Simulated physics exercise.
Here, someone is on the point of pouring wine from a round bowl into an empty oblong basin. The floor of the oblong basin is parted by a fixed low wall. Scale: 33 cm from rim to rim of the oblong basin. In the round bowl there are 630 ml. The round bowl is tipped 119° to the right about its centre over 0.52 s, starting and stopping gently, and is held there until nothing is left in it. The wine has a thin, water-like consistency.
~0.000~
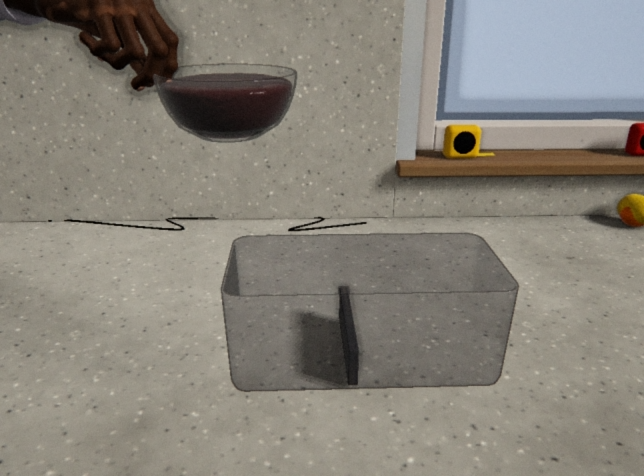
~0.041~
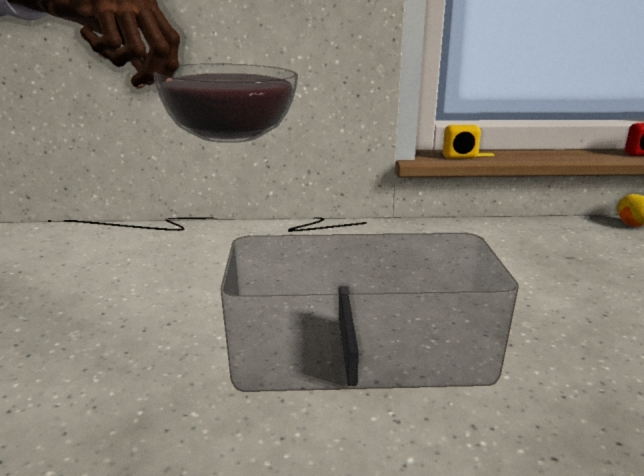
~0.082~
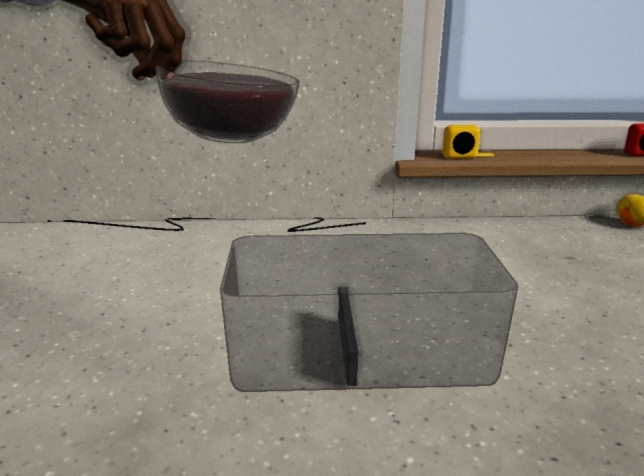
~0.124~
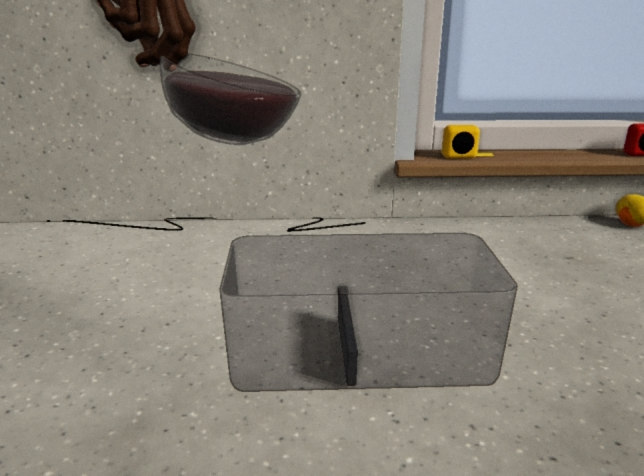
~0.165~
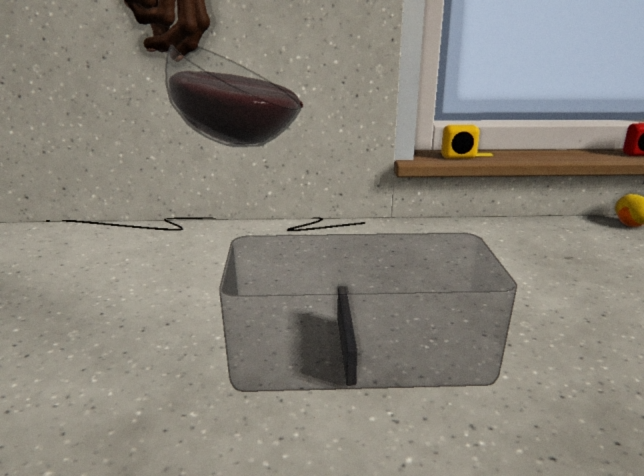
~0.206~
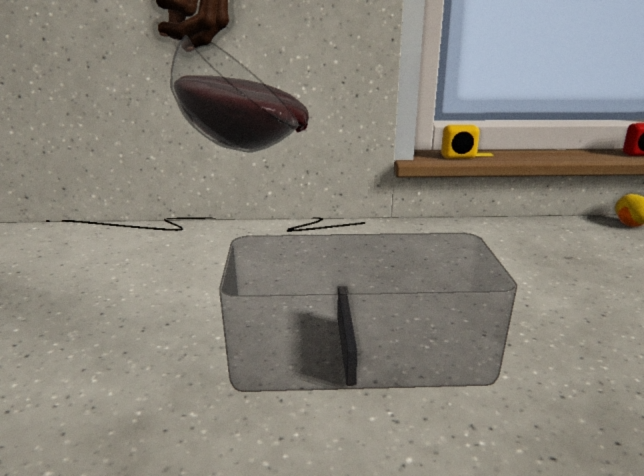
A glass bowl of dark red wine, held by a hand at upper left, hangs above a speckled grey counter, seen from slightly above by a still camera. Below stands an empty, see-through grey basin with a dark upright piece, while a yellow tape measure sits on a wooden windowsill at right. The hand tips the bowl rightward, gently then more steeply, until wine bulges just over its right lip.
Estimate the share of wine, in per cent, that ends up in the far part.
About 44 per cent.
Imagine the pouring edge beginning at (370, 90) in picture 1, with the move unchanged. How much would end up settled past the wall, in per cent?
Then I'd expect something near 85 per cent.
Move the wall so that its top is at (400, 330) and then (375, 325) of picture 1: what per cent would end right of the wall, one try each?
The first gives near 25 per cent and the second near 15 per cent.
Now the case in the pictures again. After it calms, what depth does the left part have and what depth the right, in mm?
Left 14 mm, right 10 mm.
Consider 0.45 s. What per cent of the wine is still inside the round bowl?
I'd put it near 2 percent.
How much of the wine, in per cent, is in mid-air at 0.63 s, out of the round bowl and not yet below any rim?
3 in a hundred, give or take.
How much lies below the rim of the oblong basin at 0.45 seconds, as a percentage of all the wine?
Near 48 in a hundred.
By 0.45 s the tilt is 114° and 2 per cent is still to pour, 17 is left of the wall and 31 right of it.
By 0.63 s the tilt is 119° and 0 per cent is still to pour, 52 is left of the wall and 45 right of it.
By 0.82 s the tilt is 119° and 0 per cent is still to pour, 50 is left of the wall and 44 right of it.
By 1.02 s the tilt is 119° and 0 per cent is still to pour, 50 is left of the wall and 44 right of it.
At rest 50 per cent lies left of the wall, 44 right of it and 5 outside.
